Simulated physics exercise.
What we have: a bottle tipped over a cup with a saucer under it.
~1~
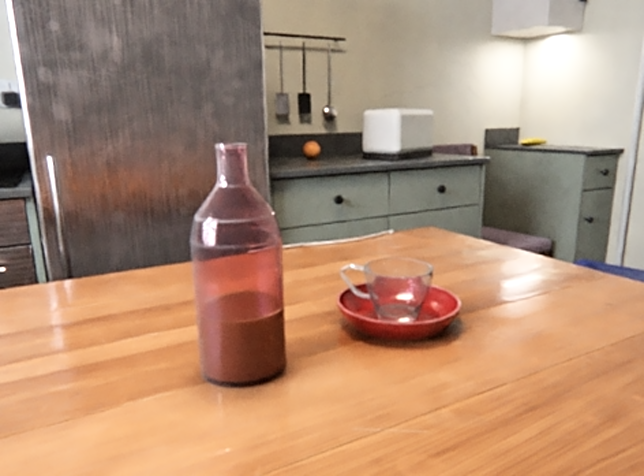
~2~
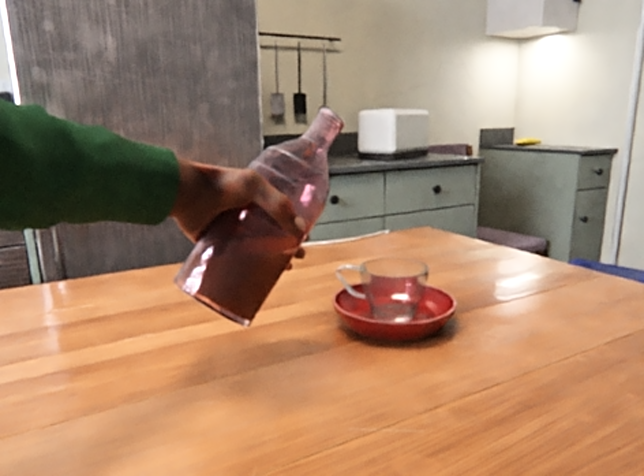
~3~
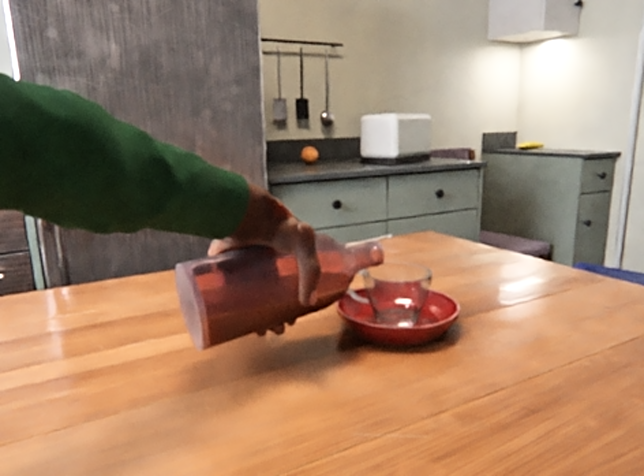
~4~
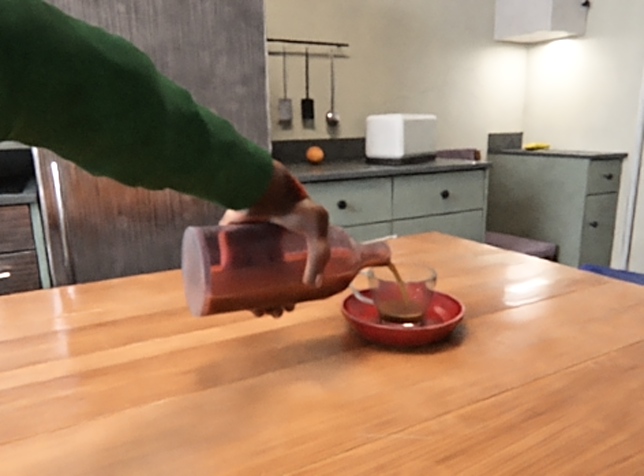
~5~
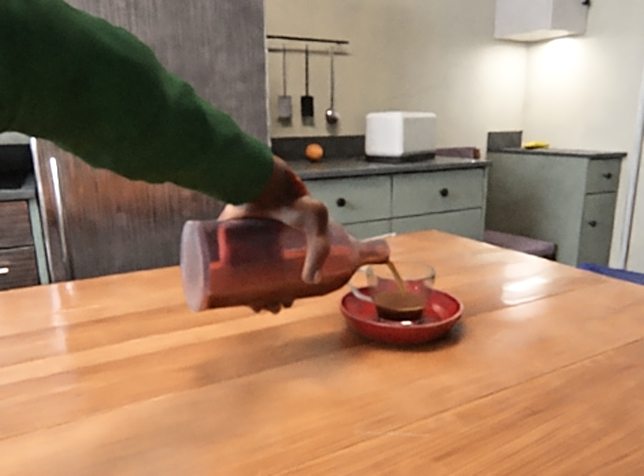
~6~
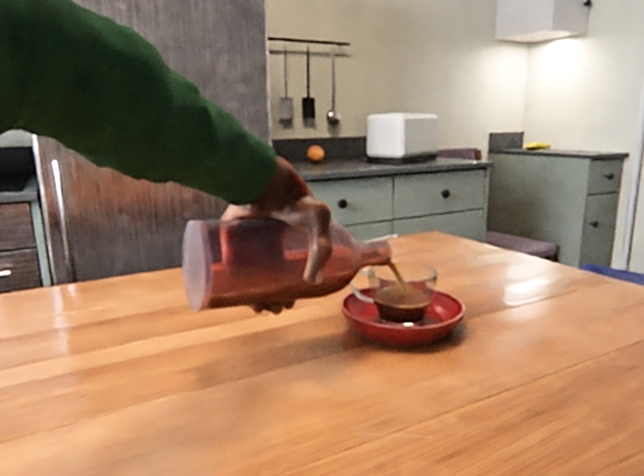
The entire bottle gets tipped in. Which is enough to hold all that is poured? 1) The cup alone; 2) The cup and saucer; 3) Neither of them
Answer: 2.
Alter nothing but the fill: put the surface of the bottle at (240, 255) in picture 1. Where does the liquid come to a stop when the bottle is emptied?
Outcome: Overflow to the top.
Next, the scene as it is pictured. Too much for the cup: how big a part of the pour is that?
My figure is roughly 35 percent.
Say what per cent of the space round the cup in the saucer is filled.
Around 40 percent of it.
Shortly, the cup is nearly full; the saucer is dry.
Then, the cup is full to the brim; the saucer is wet, with room to spare.
At the finish, the cup is full to the brim; the saucer is wet, with room to spare.
